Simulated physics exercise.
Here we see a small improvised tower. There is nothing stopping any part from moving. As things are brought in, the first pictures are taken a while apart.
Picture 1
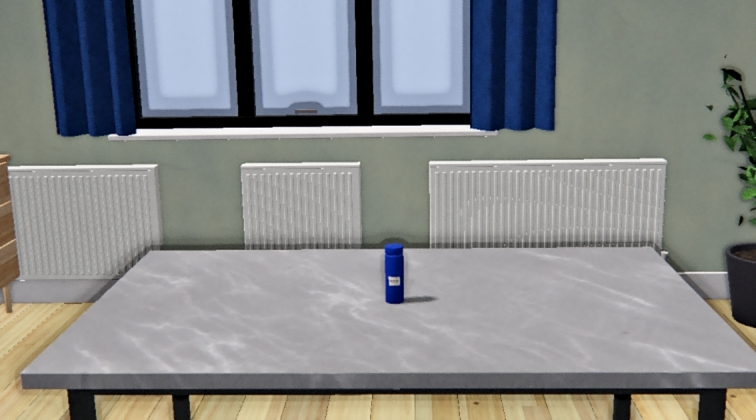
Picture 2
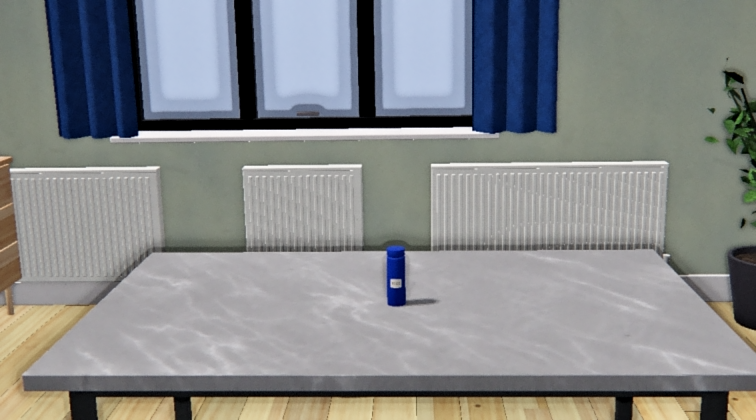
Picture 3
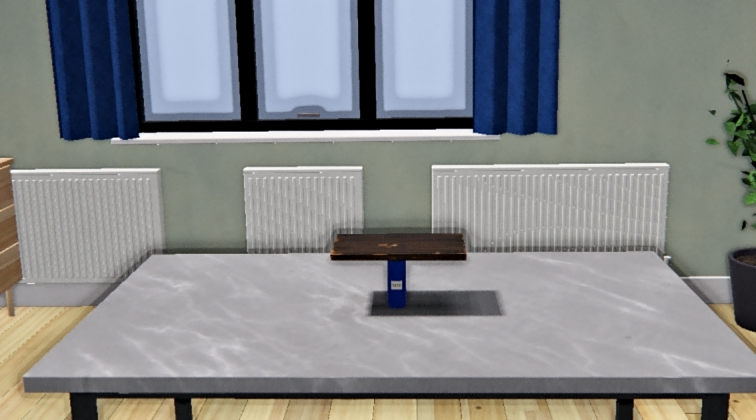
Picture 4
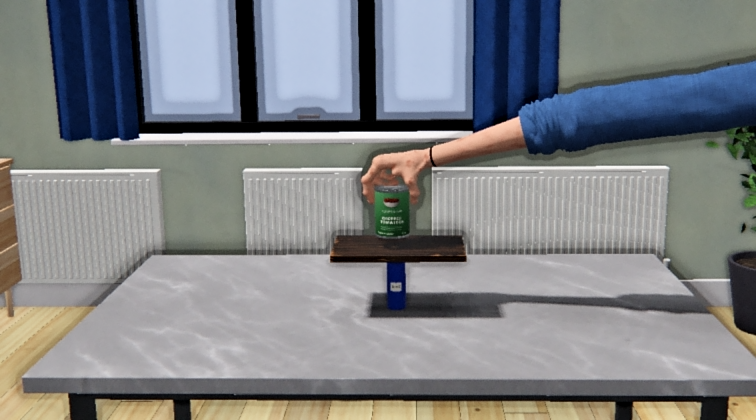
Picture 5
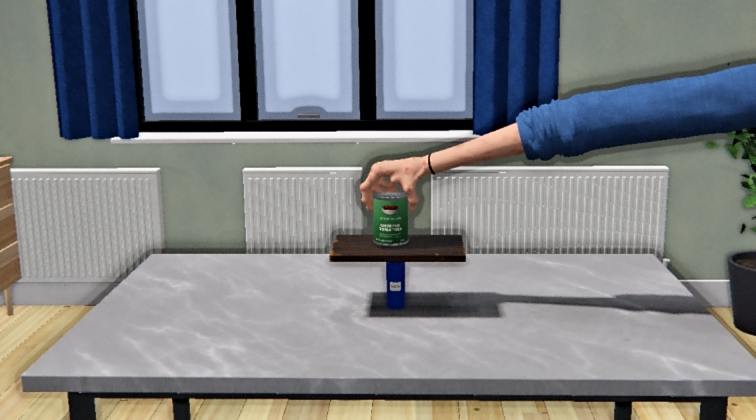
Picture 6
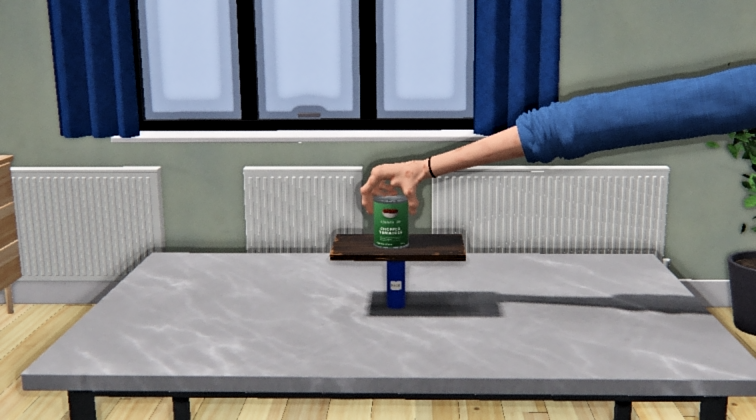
On a gray table, a board appears atop a blue shaker and a hand lowers a green tin onto it.
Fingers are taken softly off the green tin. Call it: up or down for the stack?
Up - it stays standing.
Then, 0.30 s on from there, no change.
Then, 0.70 s on from there, green tin resting near (391, 222).
In the end, all 3 unmoved. At the end, from the last picture's camera, green tin near (391, 222). The stack holds.
